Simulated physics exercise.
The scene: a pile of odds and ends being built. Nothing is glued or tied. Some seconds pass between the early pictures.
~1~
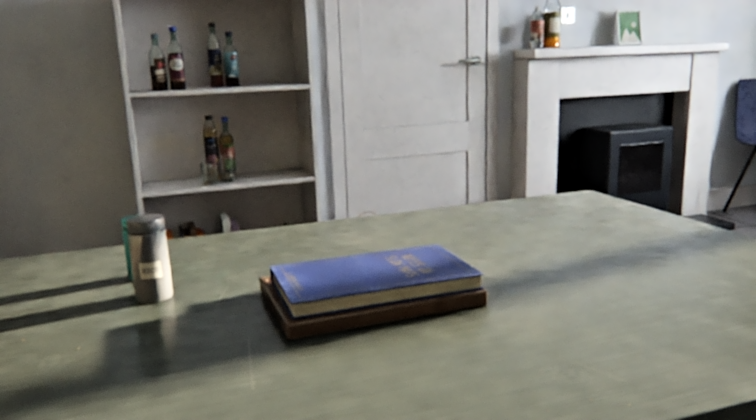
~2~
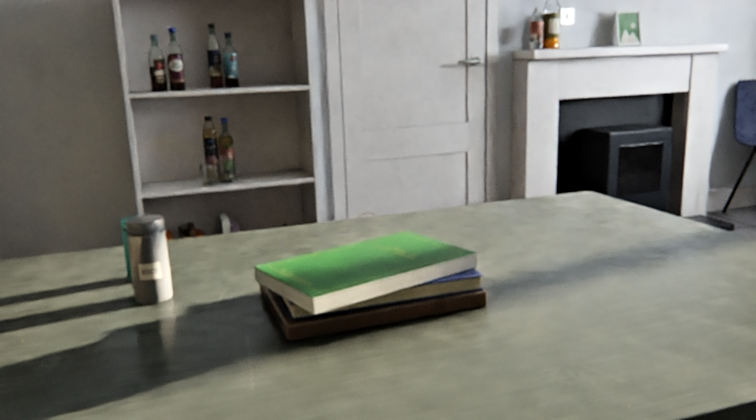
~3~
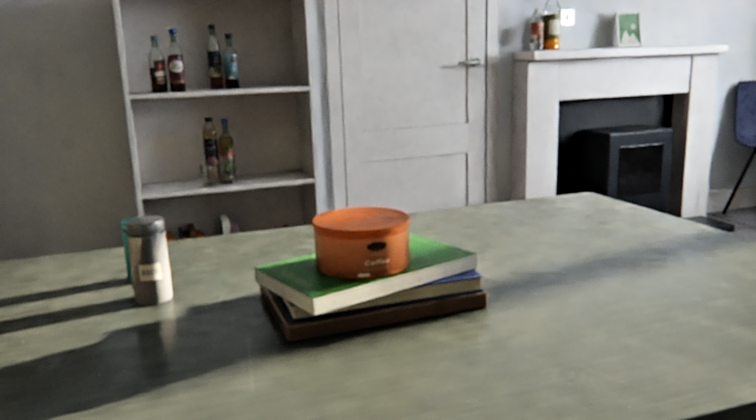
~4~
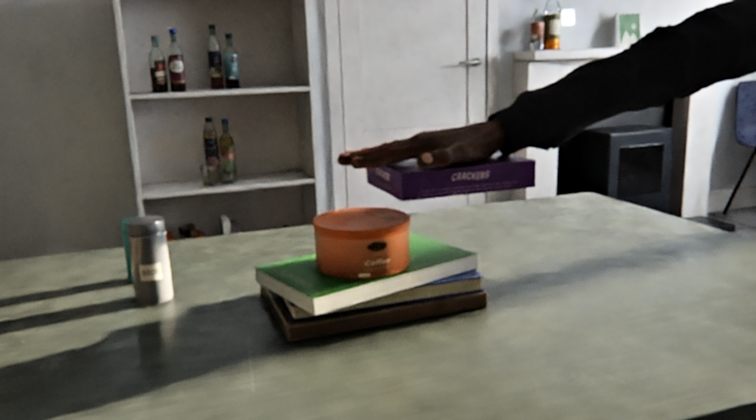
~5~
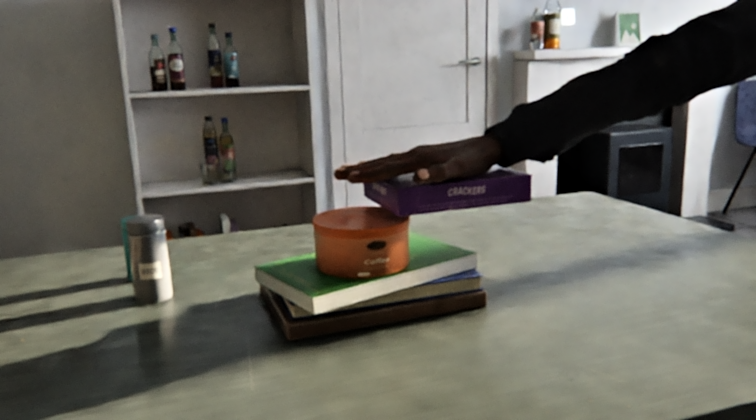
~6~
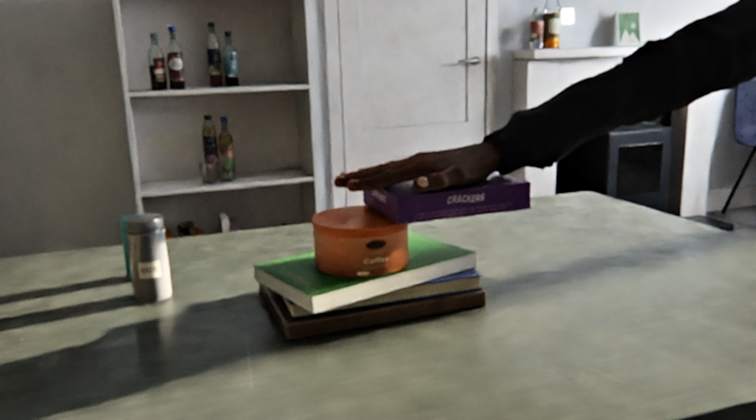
The clip opens on a blue book lying on a brown base on a green table, beside a grey shaker. A green book appears on top, then an orange tub on that. A hand holding a purple crackers packet lowers it slightly onto the tub, the packet jutting out to the right, and keeps hold.
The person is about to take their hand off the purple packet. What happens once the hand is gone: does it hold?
As it turns out, it gives way.
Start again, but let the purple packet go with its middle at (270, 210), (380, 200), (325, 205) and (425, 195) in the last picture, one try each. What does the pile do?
In the first case it loses its balance; in the second case it keeps its balance; in the third case it stays up; in the fourth case it comes apart.
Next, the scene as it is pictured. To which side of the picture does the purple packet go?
It goes to the right.
Then, 0.30 s later than the last frame, purple packet now fallen.
Then, 0.50 s later than the last frame, things are still on the move.
When it is over, fallen, purple packet; the other 6 as before. End places, in pixels of the last picture, purple packet near (547, 259). The pile loses its balance.
